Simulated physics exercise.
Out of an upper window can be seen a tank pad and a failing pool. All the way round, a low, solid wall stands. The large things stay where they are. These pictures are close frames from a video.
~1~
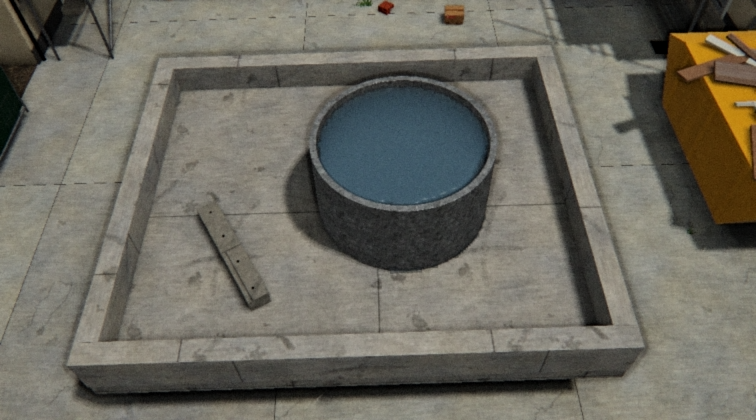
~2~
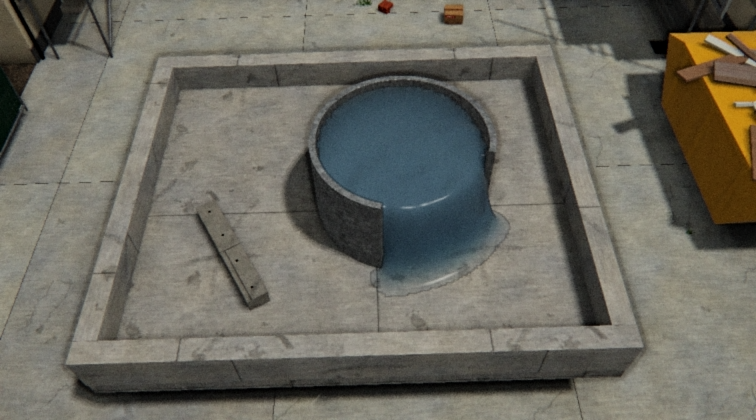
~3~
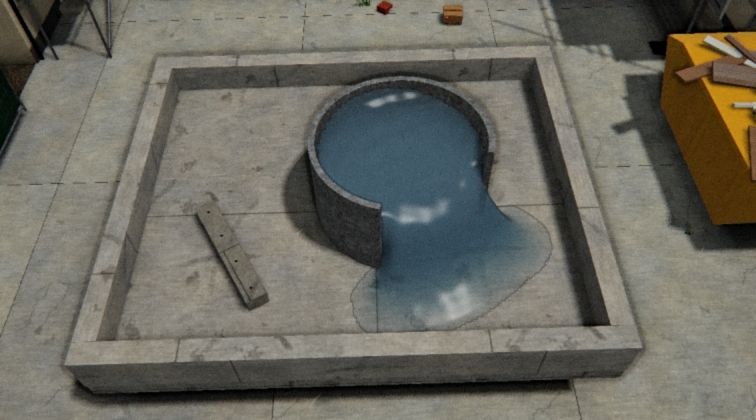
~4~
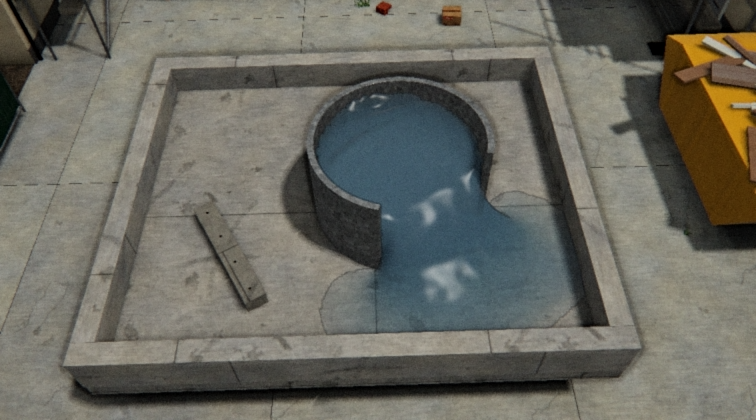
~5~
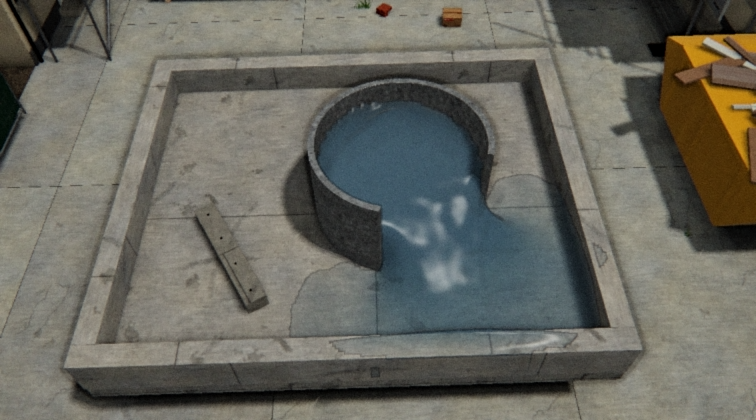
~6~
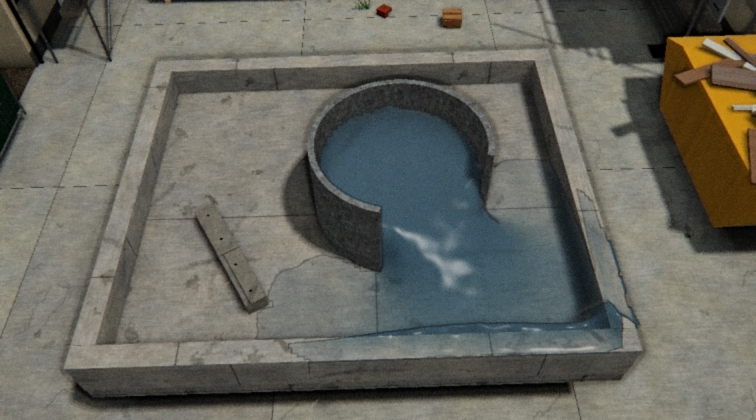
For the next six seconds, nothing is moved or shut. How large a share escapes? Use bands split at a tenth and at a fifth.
A tenth to a fifth.
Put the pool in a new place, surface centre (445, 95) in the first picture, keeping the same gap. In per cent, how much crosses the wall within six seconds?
Close to 16 parts in a hundred.
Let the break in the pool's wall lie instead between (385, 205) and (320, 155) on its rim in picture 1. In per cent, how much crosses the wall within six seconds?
About 4 %.
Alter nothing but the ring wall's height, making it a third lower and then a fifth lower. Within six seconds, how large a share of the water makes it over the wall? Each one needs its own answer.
Near 30 and 22 in a hundred.
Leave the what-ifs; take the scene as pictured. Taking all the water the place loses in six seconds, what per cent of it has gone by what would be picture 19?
Log: Around 100 %, estimated.
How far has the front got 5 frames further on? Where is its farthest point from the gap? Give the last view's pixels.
About (112, 361).
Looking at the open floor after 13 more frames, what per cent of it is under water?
Near 70 in a hundred.
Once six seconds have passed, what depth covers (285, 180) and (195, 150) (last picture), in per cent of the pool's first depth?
Estimate, in order: 12 and 20 percent.
A moment on, water covers 25 % of the floor; the low wall has let 3 % over.
Next, water covers 35 % of the floor; the low wall has let 8 % over.
Then, water covers 55 % of the floor; the low wall has let 15 % over.
Later, water covers 75 % of the floor; the low wall has let 15 % over.
In the end, water covers 75 % of the floor; the low wall has let 15 % over.
